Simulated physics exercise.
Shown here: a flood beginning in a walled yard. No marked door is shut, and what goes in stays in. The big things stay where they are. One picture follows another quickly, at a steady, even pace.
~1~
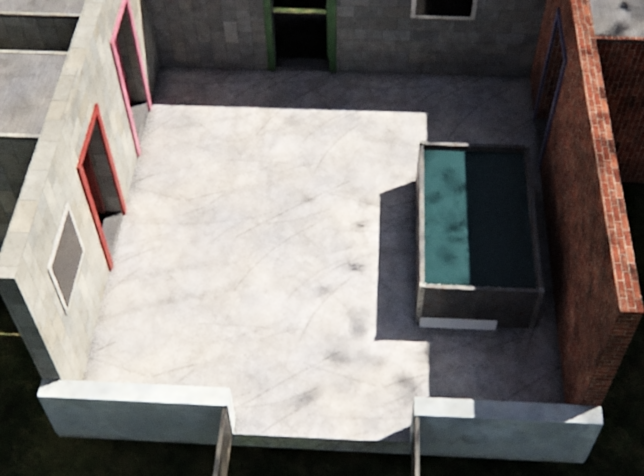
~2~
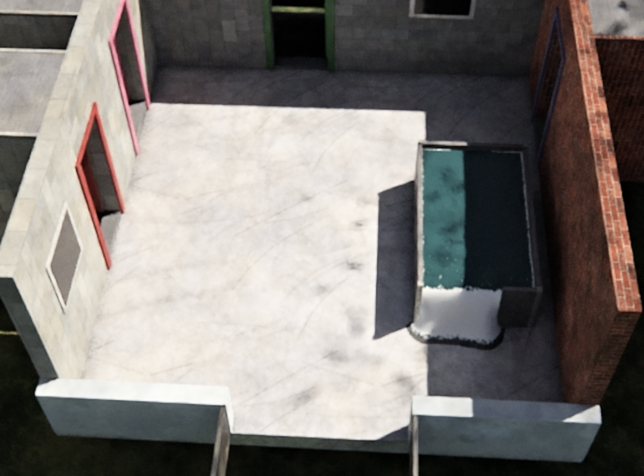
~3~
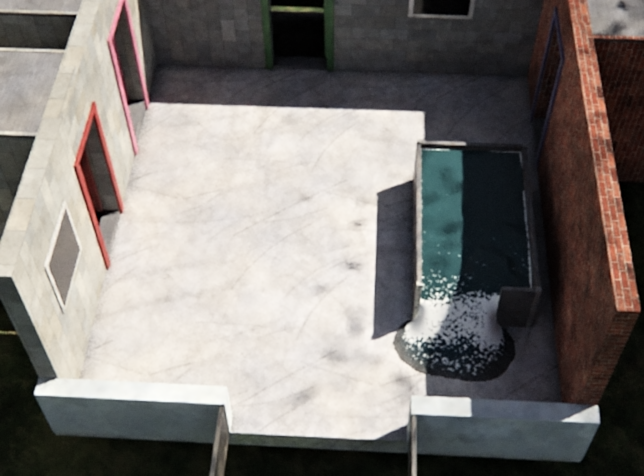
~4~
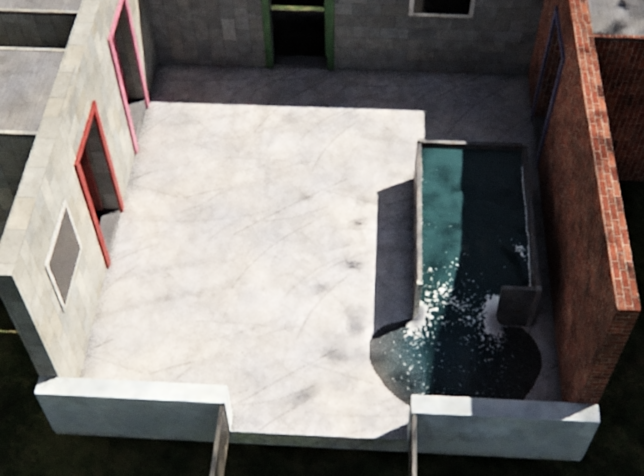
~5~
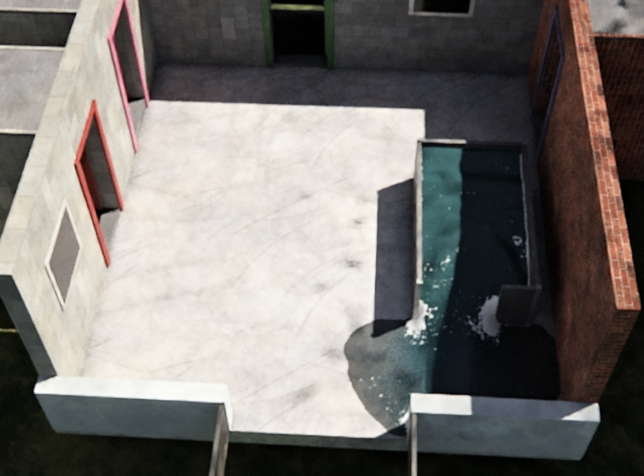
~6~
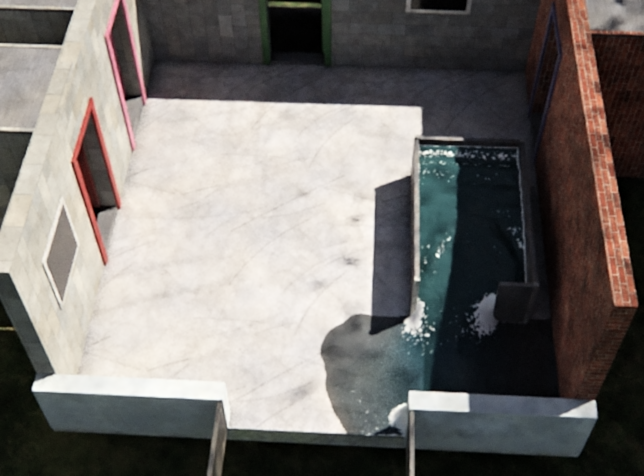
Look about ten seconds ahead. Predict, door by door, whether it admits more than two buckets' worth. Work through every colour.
My prediction: The blue door will let in an allowed amount. The green door will let in an allowed amount. The red door will let in an allowed amount. The pink door will let in an allowed amount.
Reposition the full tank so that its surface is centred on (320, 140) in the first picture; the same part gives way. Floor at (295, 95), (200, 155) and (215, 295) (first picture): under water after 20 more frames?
Spared, spared, hit.
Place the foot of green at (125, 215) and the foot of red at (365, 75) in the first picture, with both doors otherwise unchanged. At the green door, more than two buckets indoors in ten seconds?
Green door falls short.
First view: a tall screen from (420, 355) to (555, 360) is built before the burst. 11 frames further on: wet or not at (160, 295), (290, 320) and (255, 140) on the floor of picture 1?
Taking the points in the order given, they are inundated, inundated and high and dry.
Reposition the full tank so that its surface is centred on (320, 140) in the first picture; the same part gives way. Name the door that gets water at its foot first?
That would be the door marked red.
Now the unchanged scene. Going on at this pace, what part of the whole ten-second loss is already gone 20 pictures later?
My reading is near 55 per cent.
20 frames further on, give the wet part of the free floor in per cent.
About 35 in a hundred.
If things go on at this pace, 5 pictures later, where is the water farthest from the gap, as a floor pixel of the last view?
I'd put it around (269, 412).
A moment on, water covers 15 % of the floor; the blue door not reached, the green door not reached, the red door not reached, the pink door not reached.
Next, water covers 20 % of the floor; the blue door not reached, the green door not reached, the red door not reached, the pink door not reached.
Then, water covers 35 % of the floor; the blue door wet at the sill, nothing in, the green door not reached, the red door not reached, the pink door not reached.
Later, water covers 55 % of the floor; the blue door wet at the sill, nothing in, the green door wet at the sill, nothing in, the red door wet at the sill, nothing in, the pink door wet at the sill, nothing in.
In the end, water covers 80 % of the floor; the blue door wet at the sill, nothing in, the green door wet at the sill, nothing in, the red door wet at the sill, nothing in, the pink door wet at the sill, nothing in.
